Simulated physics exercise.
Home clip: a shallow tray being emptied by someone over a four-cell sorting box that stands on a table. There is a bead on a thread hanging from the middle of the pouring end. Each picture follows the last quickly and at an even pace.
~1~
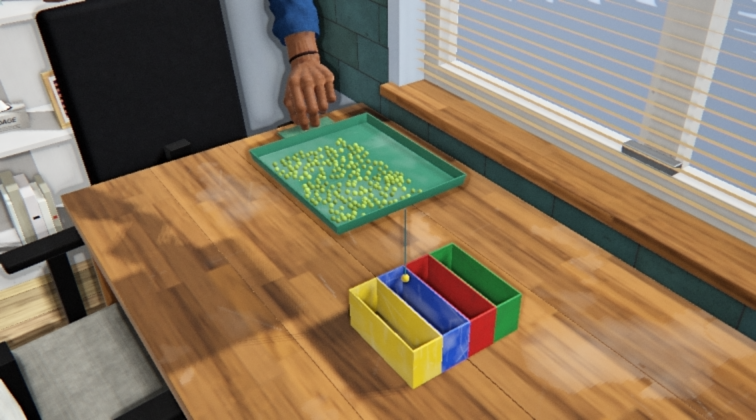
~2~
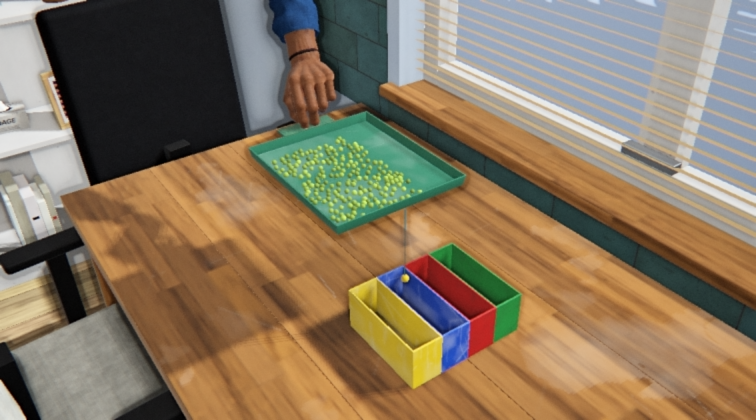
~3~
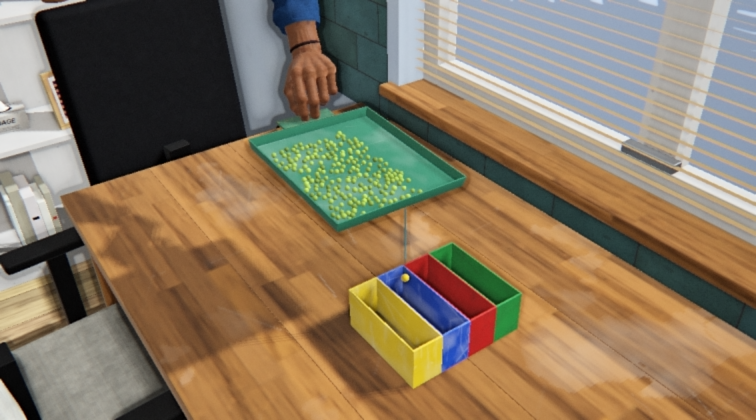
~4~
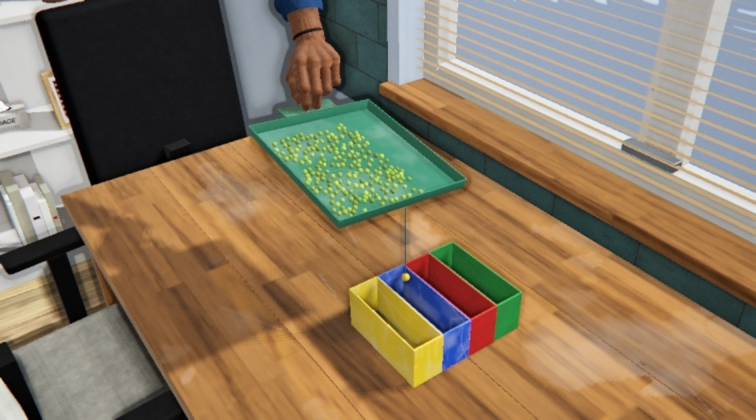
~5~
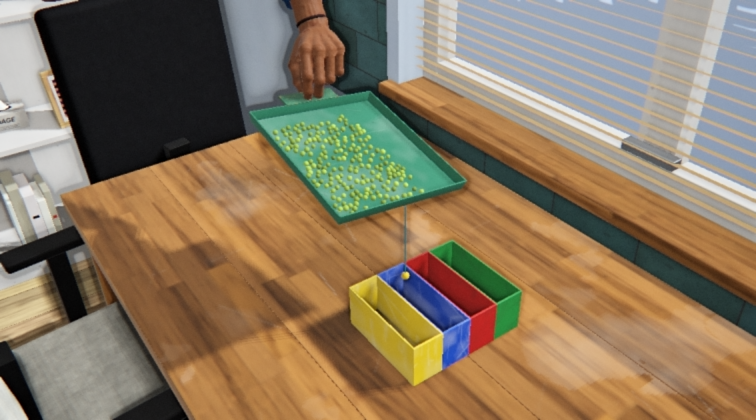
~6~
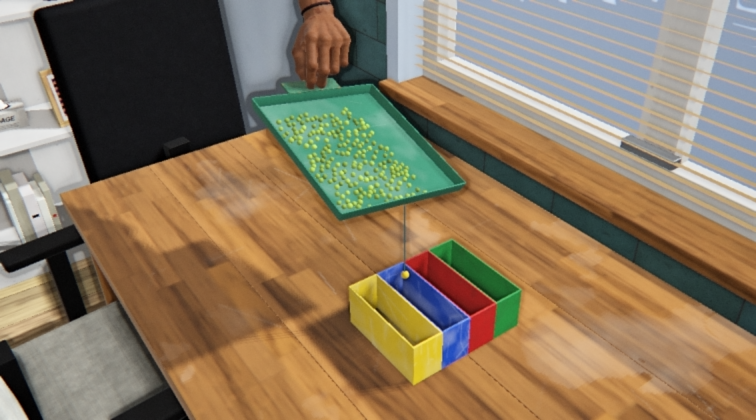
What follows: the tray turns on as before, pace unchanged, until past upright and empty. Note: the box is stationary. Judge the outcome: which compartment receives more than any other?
The green compartment receives the most.
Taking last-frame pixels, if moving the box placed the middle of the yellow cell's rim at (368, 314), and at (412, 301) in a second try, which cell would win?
Placing A: That green cell / placing B: The red one.
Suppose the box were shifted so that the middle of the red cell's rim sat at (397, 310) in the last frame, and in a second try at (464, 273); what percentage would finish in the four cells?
Roughly 0 % and then 100 %.
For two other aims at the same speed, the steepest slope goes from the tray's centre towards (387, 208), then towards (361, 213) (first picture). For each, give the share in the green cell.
The first comes to 0 %, while the second comes to 0 %.
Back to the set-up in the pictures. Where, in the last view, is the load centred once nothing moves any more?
Centre at rest: Close to (459, 293).
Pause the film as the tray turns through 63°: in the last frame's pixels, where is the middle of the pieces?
Roughly at (435, 192).
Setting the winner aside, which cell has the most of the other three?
Runner-up - the cell in red.
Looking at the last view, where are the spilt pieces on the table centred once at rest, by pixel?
At about (526, 291).
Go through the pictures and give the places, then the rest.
The first picture shows corners of the pouring end at (338, 225) and (463, 174), level; middle of the load at (342, 176), dried peas; bead on its thread at (405, 278); yellow cell at (427, 359); blue cell at (455, 344); red cell at (482, 329); green cell at (507, 315).
The second picture shows corners of the pouring end at (338, 224) and (463, 175), level; middle of the load at (341, 175).
The third picture shows corners of the pouring end at (338, 222) and (463, 176), tipped barely, lowest at the right corner; middle of the load at (341, 171).
The fourth picture shows corners of the pouring end at (340, 219) and (464, 178), tipped a little, lowest at the right corner; middle of the load at (342, 165).
The fifth picture shows corners of the pouring end at (341, 215) and (464, 180), tipped a little, lowest at the right corner; middle of the load at (344, 159).
The sixth picture shows corners of the pouring end at (342, 212) and (463, 182), tipped clearly, lowest at the right corner; middle of the load at (347, 154), about a third on the move; yellow cell at (427, 355); blue cell at (455, 340); red cell at (482, 325); green cell at (507, 311).
Soon after the last picture, tray tipped steeply; most on the tray; a small part in the green cell; a stray few in the red cell; a small part falling or outside the box.
A little later, tray tipped past a quarter turn; about a quarter on the tray; about a third in the green cell; a small part in the red cell; a stray few in the blue cell; about a quarter falling or outside the box.
Later still, tray tipped past a quarter turn; about two thirds in the green cell; about a quarter in the red cell; a stray few in the blue cell; a small part falling or outside the box.
At rest, tray tipped past a quarter turn; about two thirds in the green cell; about a quarter in the red cell; a stray few in the blue cell; none in the yellow cell; a small part outside the box.
